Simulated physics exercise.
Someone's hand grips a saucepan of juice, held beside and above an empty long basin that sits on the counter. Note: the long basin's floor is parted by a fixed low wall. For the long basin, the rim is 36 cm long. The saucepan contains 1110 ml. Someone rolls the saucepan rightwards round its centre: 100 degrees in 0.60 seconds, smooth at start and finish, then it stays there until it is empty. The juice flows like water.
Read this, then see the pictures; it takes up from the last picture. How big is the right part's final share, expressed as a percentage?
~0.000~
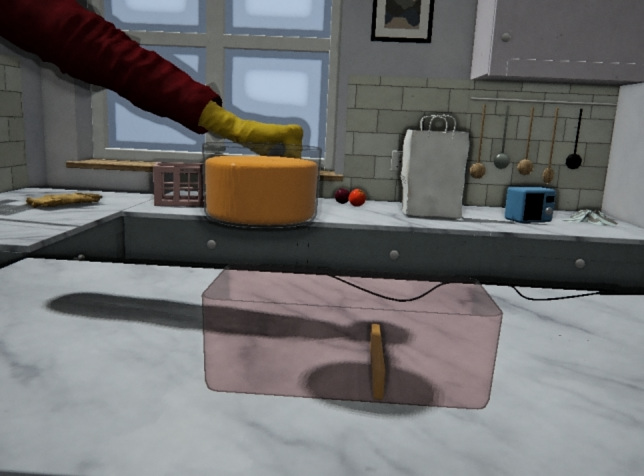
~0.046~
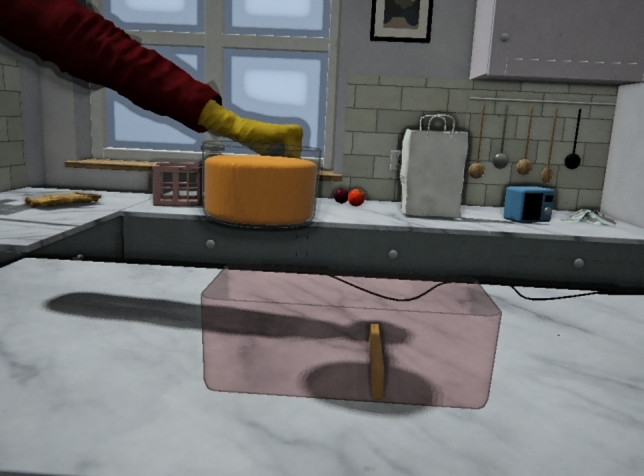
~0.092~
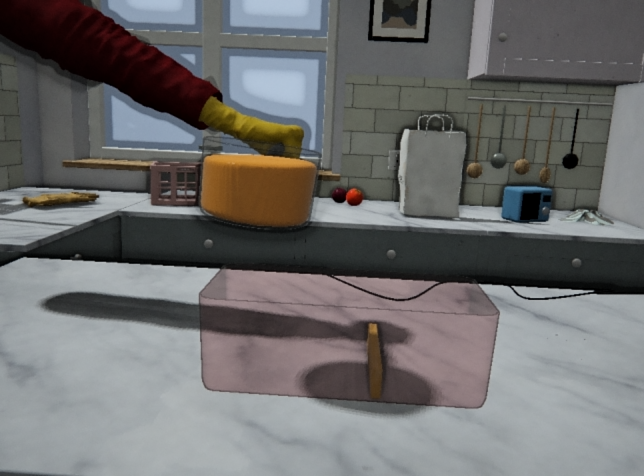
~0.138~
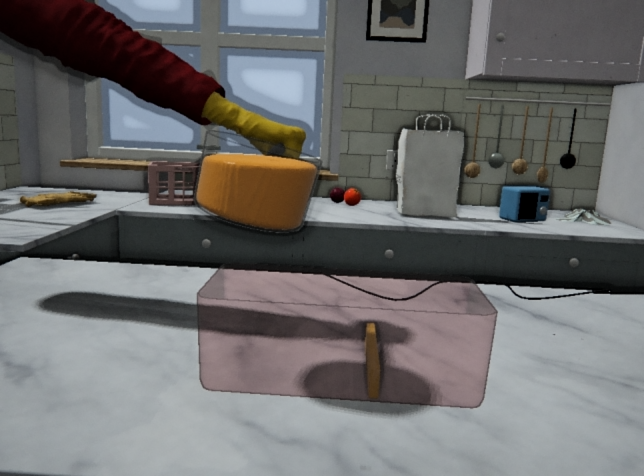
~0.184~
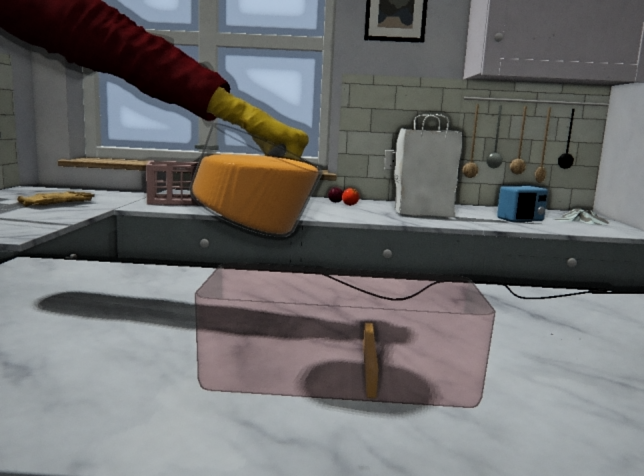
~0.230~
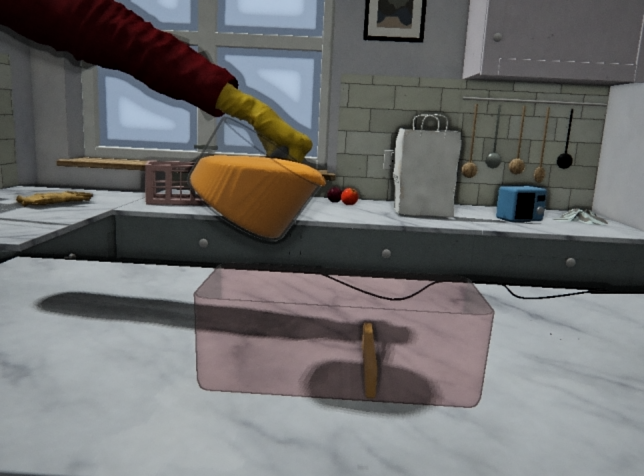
Some 22 per cent.
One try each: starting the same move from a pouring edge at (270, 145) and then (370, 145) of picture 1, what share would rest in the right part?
About 20 %, then about 70 %.
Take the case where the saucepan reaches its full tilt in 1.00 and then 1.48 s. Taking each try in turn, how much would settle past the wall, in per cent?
It comes to 35 per cent, and then 40 per cent.
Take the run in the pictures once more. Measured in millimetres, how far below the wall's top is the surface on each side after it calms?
Left roughly 14 mm; right roughly 28 mm.
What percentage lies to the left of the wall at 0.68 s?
I'd say near 64 percent.
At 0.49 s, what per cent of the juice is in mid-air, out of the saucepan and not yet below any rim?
Share: Roughly 36 per cent.
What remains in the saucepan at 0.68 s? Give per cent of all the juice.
I'd say some 12 per cent remains.
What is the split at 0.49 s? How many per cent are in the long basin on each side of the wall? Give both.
I'd say about 16 left and about 5 right.
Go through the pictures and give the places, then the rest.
In the first picture, it leans 0°; its right rim is at (320, 150); the juice meets the walls at (208, 158) and (318, 164); the long basin's rim runs from (216, 280) to (488, 297); the wall's top is at (378, 346).
In the second picture, it leans 1°; its right rim is at (320, 152); the juice meets the walls at (208, 158) and (318, 164).
In the third picture, it leans 6°; its right rim is at (320, 156); the juice meets the walls at (208, 156) and (317, 165).
In the fourth picture, it leans 13°; its right rim is at (321, 163); the juice meets the walls at (206, 157) and (318, 167).
In the fifth picture, it leans 21°; its right rim is at (321, 173); the juice meets the walls at (204, 161) and (320, 169).
In the sixth picture, it leans 32°; its right rim is at (320, 186); the juice meets the walls at (202, 159) and (321, 180); 2 per cent is over the edge.
After 0.49 s the tilt is 92° and 42 per cent is still to pour, 16 is left of the wall and 5 right of it.
After 0.68 s the tilt is 100° and 12 per cent is still to pour, 63 is left of the wall and 17 right of it.
After 0.88 s the tilt is 100° and 3 per cent is still to pour, 70 is left of the wall and 19 right of it.
After 1.10 s the tilt is 100° and 0 per cent is still to pour, 76 is left of the wall and 20 right of it.
In the end 75 per cent lies left of the wall, 22 right of it and 3 outside.
